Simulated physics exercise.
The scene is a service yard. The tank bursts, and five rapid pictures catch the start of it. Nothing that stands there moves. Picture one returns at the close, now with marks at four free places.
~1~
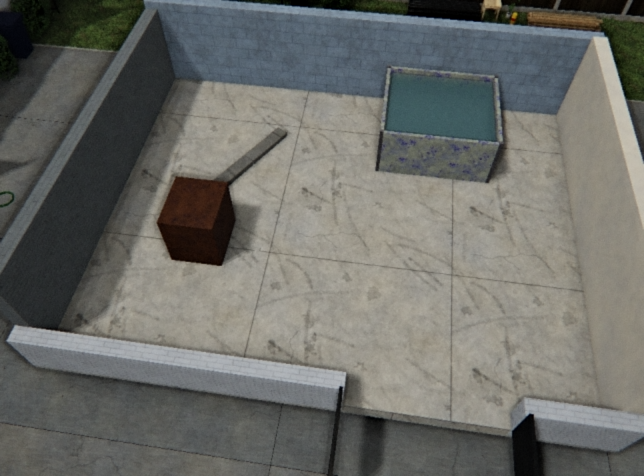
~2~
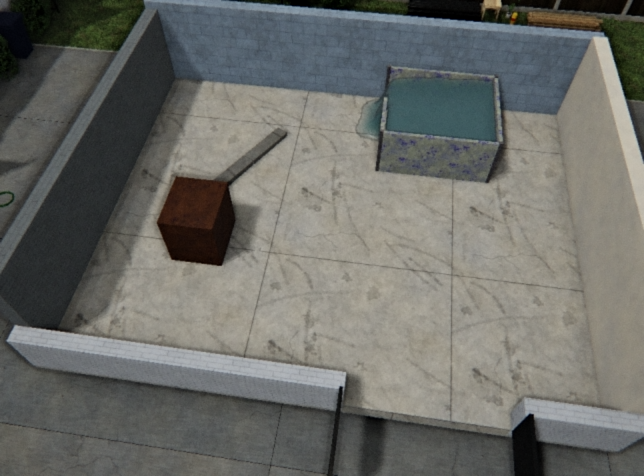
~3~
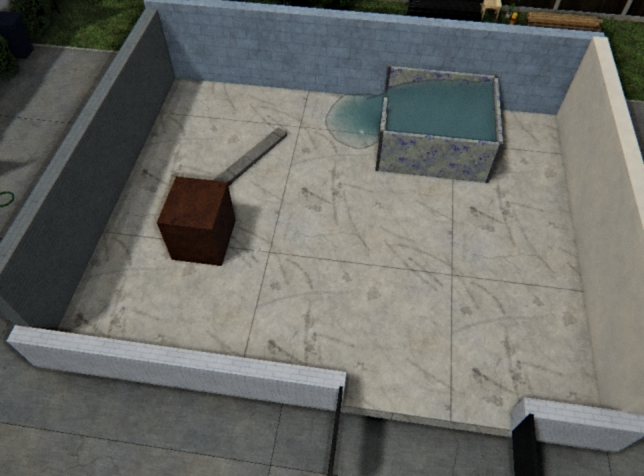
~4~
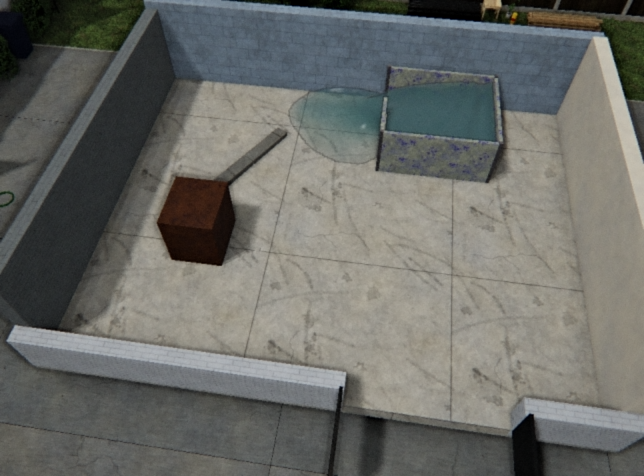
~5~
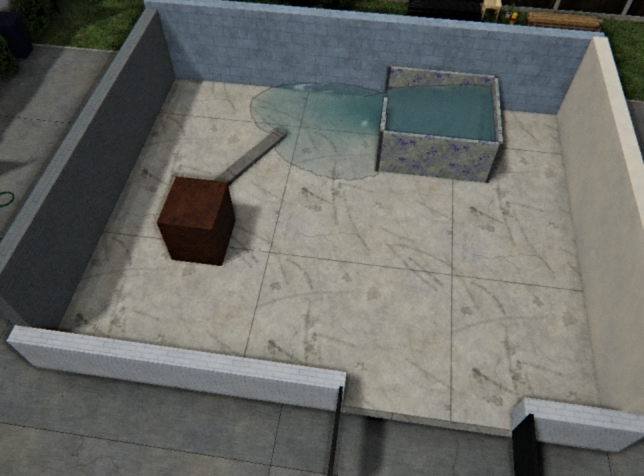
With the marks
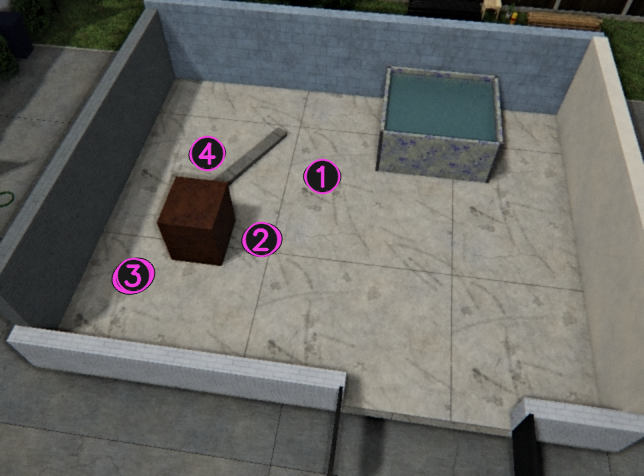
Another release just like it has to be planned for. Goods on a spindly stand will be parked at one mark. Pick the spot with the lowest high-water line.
Best: 1.
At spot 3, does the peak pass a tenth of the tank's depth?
Yes, clearly.
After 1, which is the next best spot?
The answer is 2.
On the marked copy, 1 at (322, 176); 2 at (261, 239); 3 at (133, 275); 4 at (207, 153).
If 1 is chosen, the water peaks at about 3 % of the depth that stood in the tank.
If 2 is chosen, the water peaks at about 7 % of the depth that stood in the tank.
If 3 is chosen, the water peaks at about 19 % of the depth that stood in the tank.
If 4 is chosen, the water peaks at about 16 % of the depth that stood in the tank.
